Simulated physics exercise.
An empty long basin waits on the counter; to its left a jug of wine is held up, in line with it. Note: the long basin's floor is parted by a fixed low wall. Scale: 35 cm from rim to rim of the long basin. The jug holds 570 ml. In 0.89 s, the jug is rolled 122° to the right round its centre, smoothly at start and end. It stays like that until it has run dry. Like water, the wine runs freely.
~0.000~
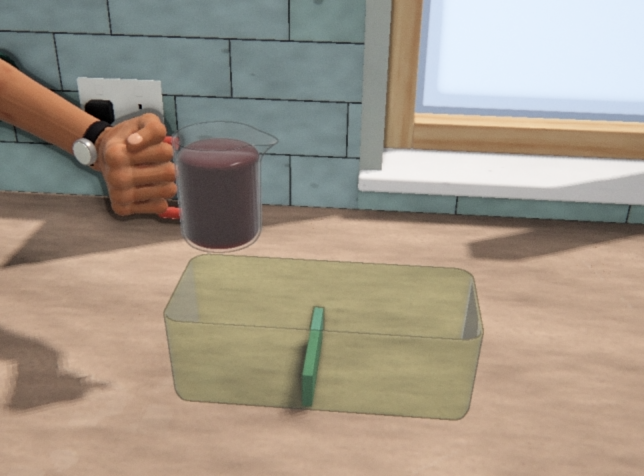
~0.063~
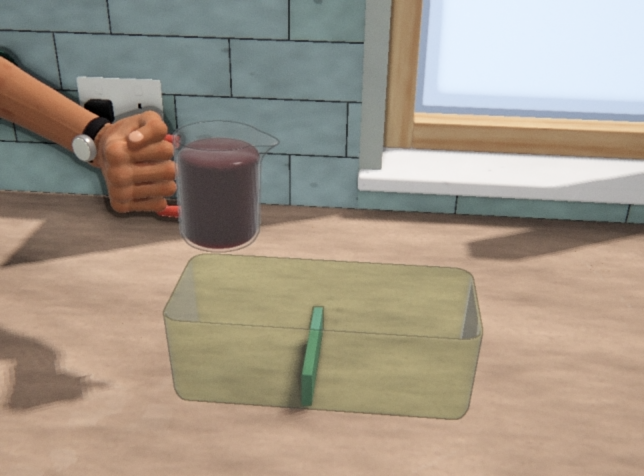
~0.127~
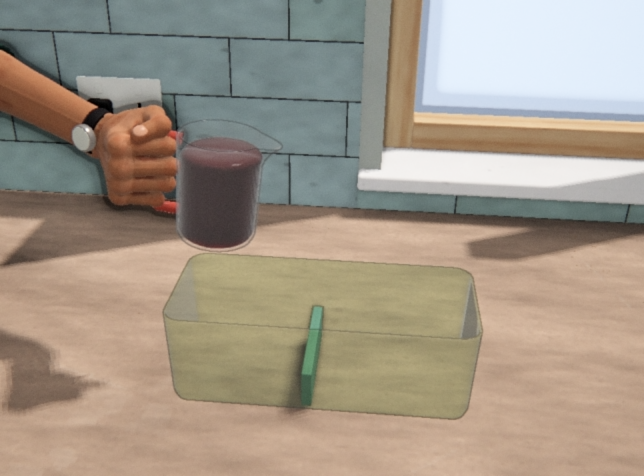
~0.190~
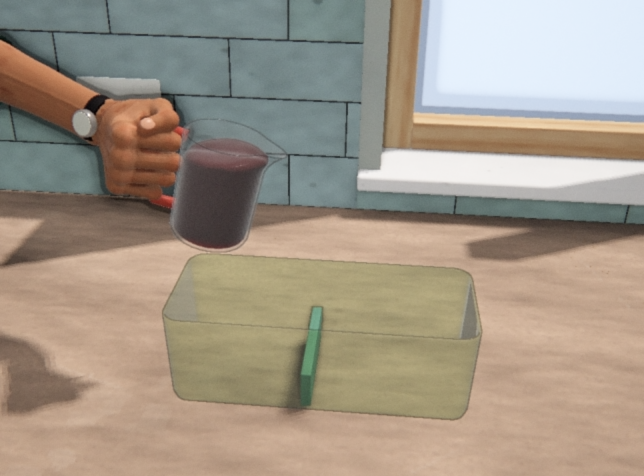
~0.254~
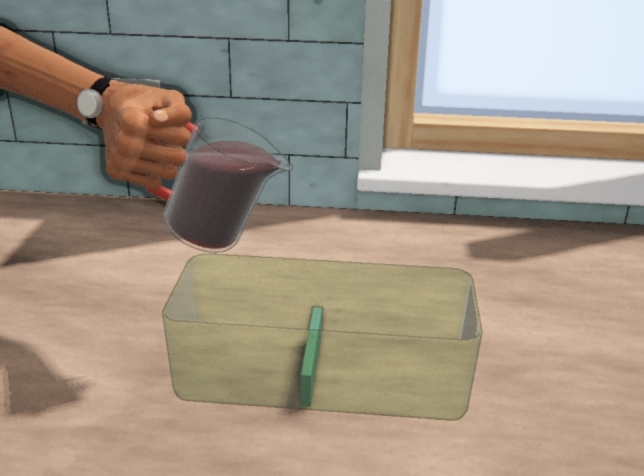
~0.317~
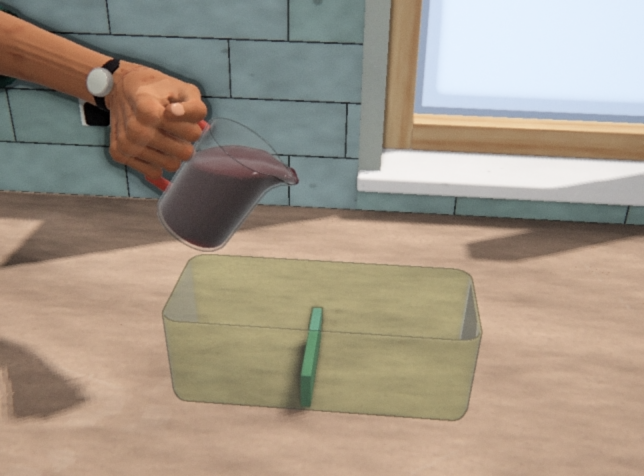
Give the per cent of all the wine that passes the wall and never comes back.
I would say 68 percent.
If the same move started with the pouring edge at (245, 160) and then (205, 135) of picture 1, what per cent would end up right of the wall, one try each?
Roughly 15 per cent the first time and 5 per cent the second.
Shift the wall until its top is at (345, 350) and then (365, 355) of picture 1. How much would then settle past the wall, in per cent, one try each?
In order, 20 and 10 per cent.
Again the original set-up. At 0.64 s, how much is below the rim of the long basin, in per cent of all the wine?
I reckon close to 24 percent of it.
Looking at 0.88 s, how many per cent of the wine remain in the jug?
What remains is about 5 percent of it all.
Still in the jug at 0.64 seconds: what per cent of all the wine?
54 %.
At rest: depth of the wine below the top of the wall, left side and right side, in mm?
About 38 mm on the left, about 30 mm on the right.
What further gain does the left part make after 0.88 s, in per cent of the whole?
Around 10 per cent.
Then, 0.64 s in, the tilt is 100° and 53 per cent is still to pour, 0 is left of the wall and 24 right of it.
Then, 0.88 s in, the tilt is 122° and 5 per cent is still to pour, 21 is left of the wall and 67 right of it.
Then, 1.12 s in, the tilt is 122° and 0 per cent is still to pour, 31 is left of the wall and 68 right of it.
Then, 1.39 s in, the tilt is 122° and 0 per cent is still to pour, 31 is left of the wall and 68 right of it.
Finally, 31 per cent lies left of the wall, 68 right of it and 1 outside.
